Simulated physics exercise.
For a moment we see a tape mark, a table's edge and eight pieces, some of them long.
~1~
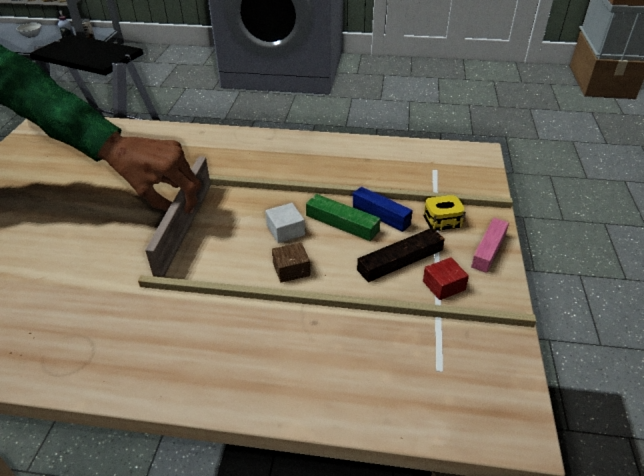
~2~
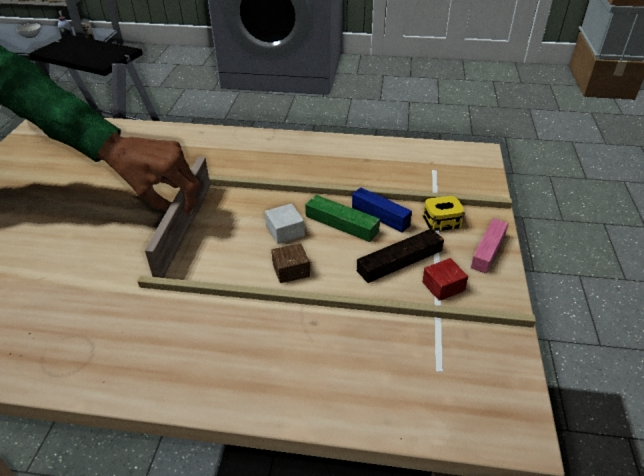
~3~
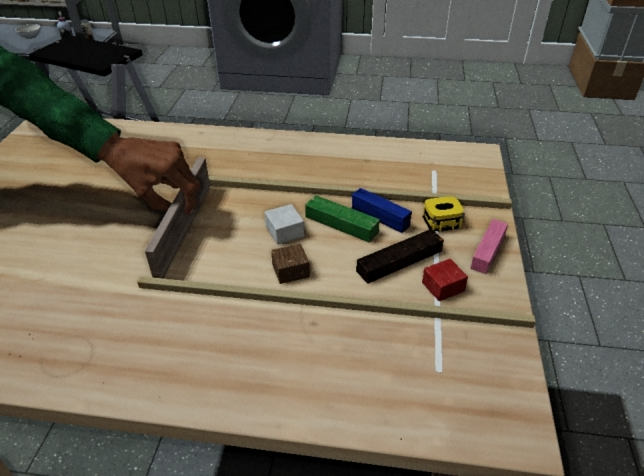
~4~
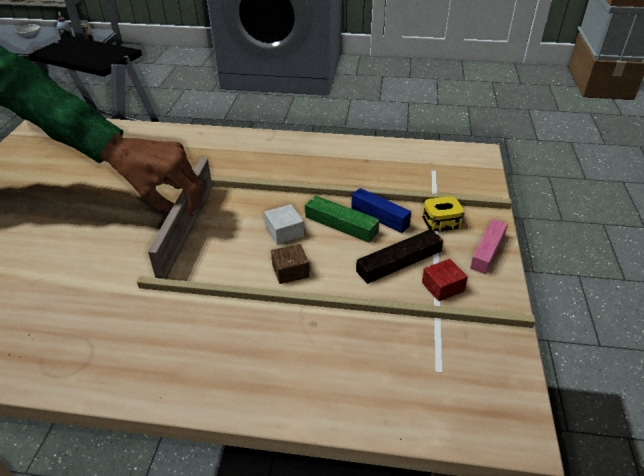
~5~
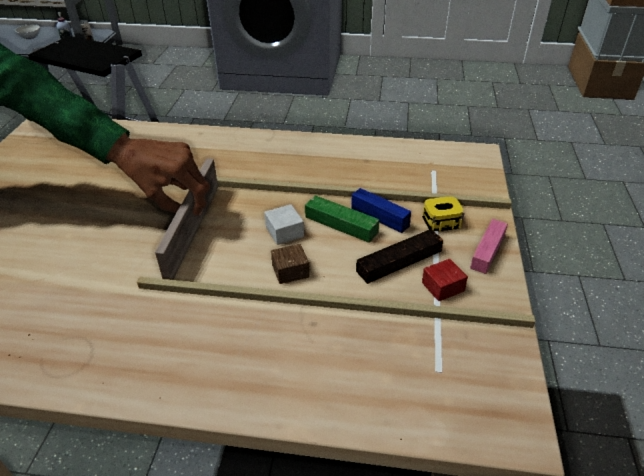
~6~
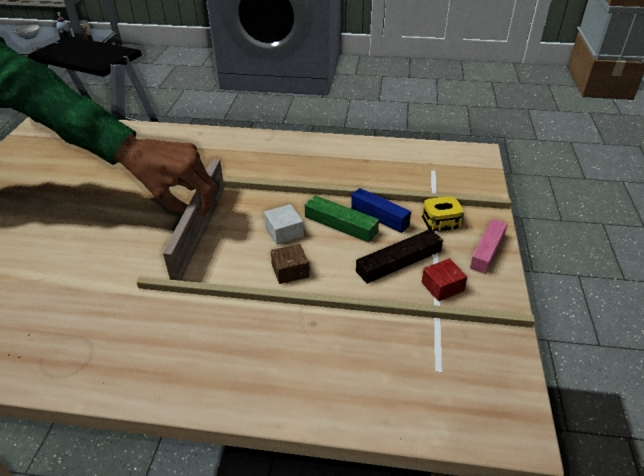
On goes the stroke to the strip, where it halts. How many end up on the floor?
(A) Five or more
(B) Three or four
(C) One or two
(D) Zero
Answer: C.
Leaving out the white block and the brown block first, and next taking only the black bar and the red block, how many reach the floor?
0 in the first try, 0 in the second.
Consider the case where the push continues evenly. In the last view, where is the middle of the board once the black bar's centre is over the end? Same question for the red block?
The middle is at (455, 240) when it's the black bar, and at (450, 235) when it's the red block.
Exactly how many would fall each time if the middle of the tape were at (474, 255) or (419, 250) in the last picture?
You'd find 4 and then 1 on the floor.
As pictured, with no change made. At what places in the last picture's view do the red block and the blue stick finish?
First (519, 296), then (465, 214).
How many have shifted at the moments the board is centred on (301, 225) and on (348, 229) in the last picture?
Counts: 3 and 5.
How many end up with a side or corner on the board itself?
The count comes out at 4.
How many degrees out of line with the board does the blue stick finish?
Roughly 50° out of line.
Soon after, none off yet; pink bar at rest near (489, 245); yellow case at rest near (442, 214); red block at rest near (444, 280).
After that, none off yet; pink bar at rest near (489, 245); yellow case at rest near (443, 214); red block at rest near (445, 280).
In the end, the number that fall off is one or two; gone, pink bar.
